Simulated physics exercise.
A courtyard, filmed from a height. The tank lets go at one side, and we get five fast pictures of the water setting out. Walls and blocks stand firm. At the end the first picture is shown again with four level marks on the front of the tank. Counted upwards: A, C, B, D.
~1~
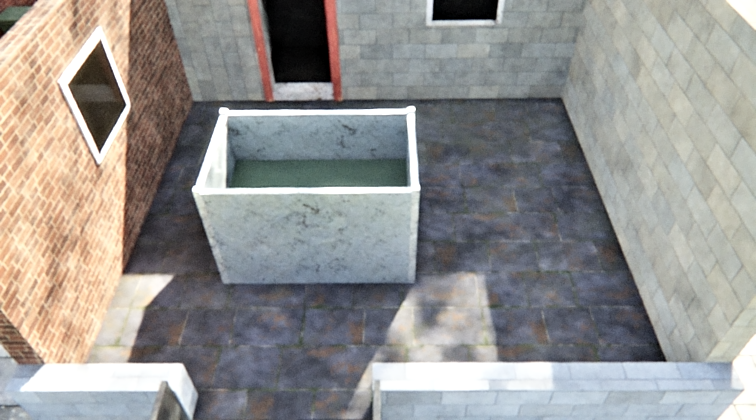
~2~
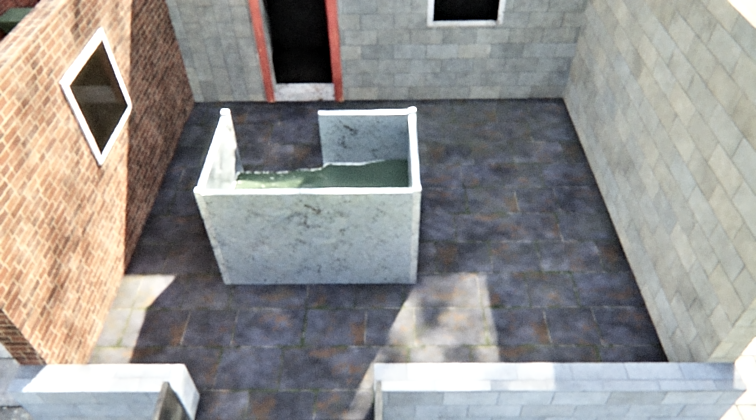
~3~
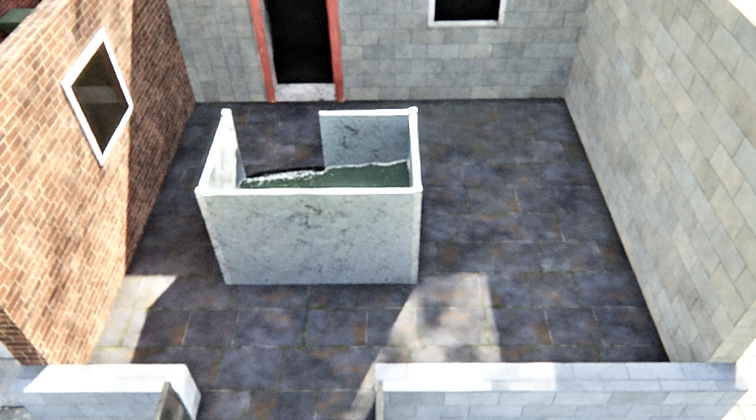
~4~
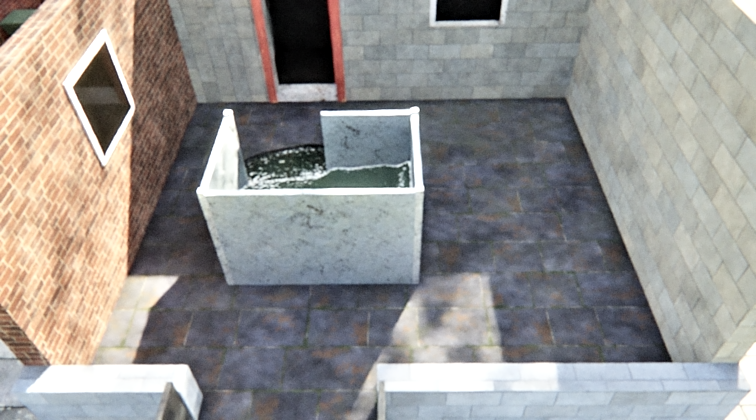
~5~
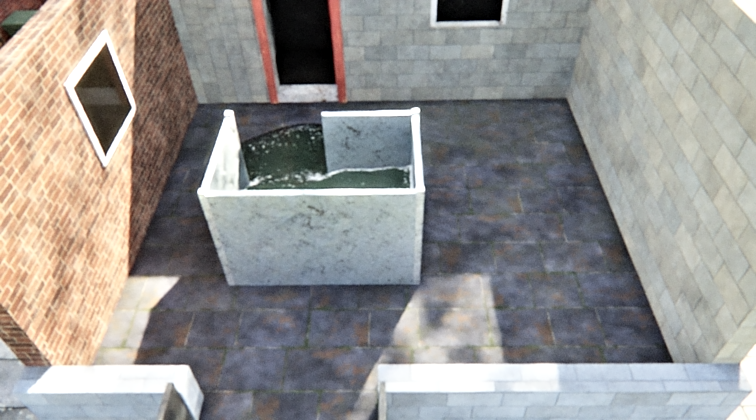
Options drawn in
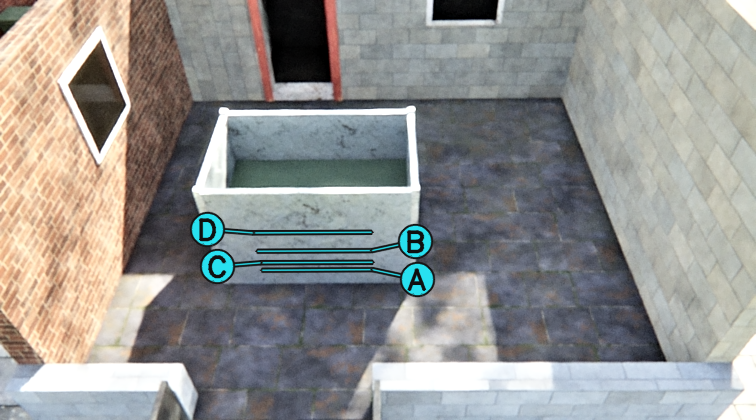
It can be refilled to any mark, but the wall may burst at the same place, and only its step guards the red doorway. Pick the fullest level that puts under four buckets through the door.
Level C.
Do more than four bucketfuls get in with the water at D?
Yes, that goes wrong.
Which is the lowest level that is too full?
Level B.
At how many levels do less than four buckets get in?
Two of them.
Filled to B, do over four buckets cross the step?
Yes.
On the marked copy, A at (317, 269); B at (314, 250); C at (316, 262); D at (312, 232); from the bottom up A, C, B, D.
With A, nothing gets over.
With B, about 8 bucketfuls get in.
With C, a bucket or two gets in.
With D, dozens of bucketfuls pour in.
